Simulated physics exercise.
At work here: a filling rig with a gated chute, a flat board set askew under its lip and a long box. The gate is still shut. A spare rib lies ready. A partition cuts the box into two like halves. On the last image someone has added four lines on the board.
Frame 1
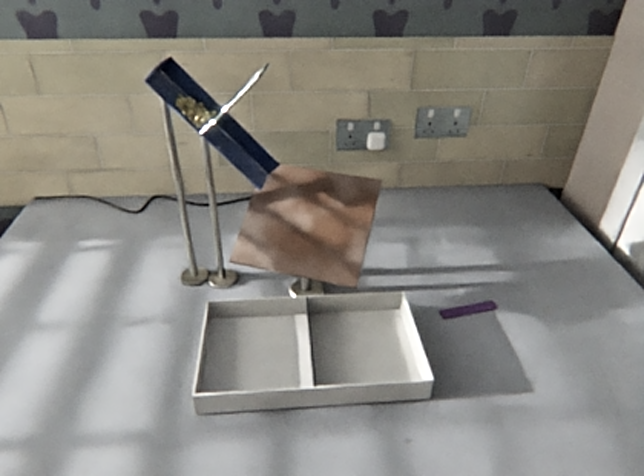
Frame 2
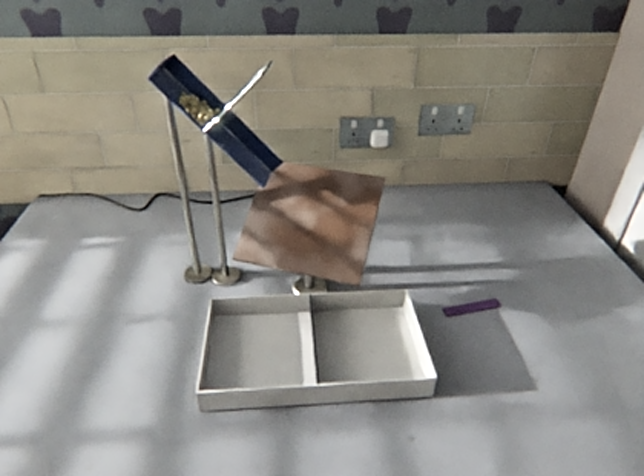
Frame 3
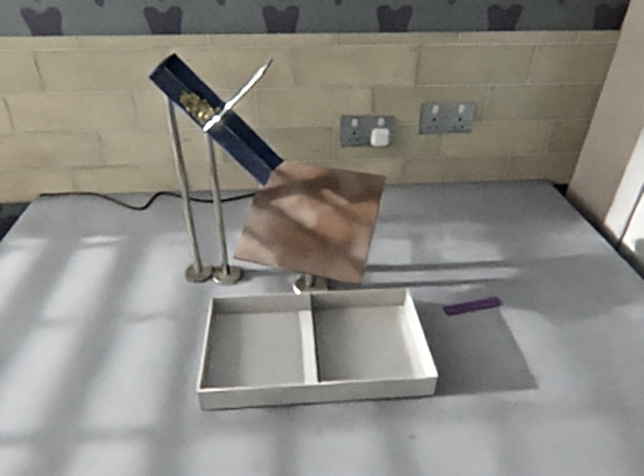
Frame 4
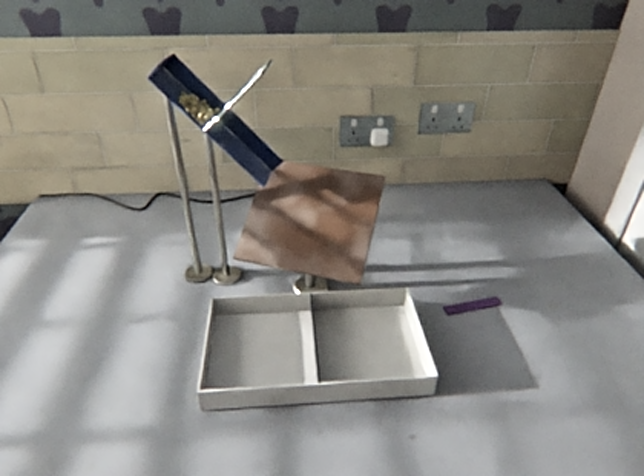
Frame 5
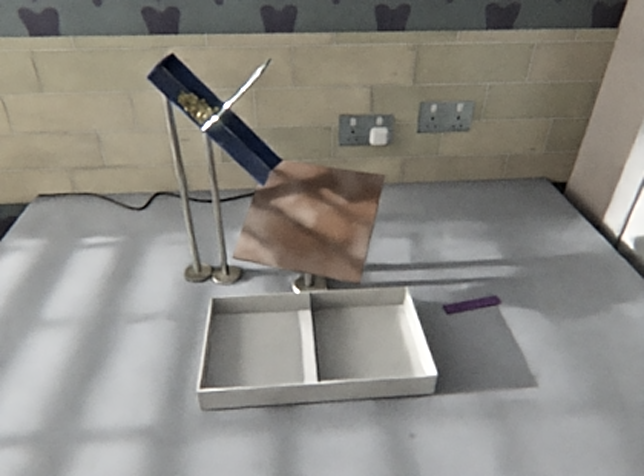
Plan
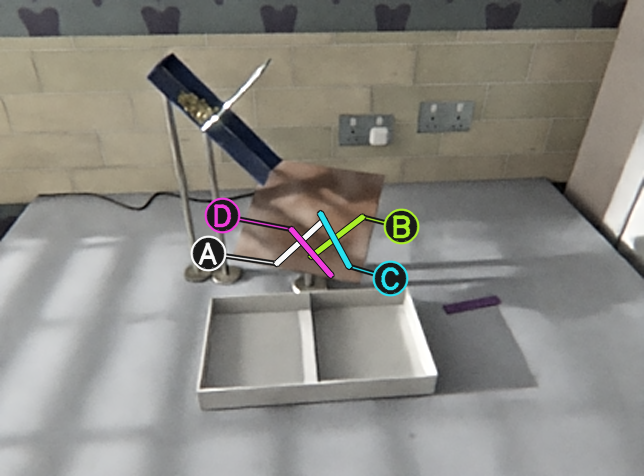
A blue chute holding soya beans stands above a tilted brown board and divided box, motionless.
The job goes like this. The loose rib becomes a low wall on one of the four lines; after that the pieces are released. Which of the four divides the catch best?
It is C.
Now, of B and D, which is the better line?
Line D.
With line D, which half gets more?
The right half.
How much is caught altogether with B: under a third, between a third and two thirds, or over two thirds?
Over two thirds.
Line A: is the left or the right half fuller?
More lands on the left.
On the marked copy, line A from (324, 219) to (276, 263); line B from (362, 217) to (311, 256); line C from (320, 213) to (349, 266); line D from (291, 229) to (330, 275).
If A is chosen, of what is caught, almost all in the left half, about a tenth in the right.
If B is chosen, of what is caught, almost all in the left half, just a few in the right.
If C is chosen, of what is caught, roughly half in the left half, roughly half in the right.
If D is chosen, of what is caught, about a tenth in the left half, the larger part in the right.
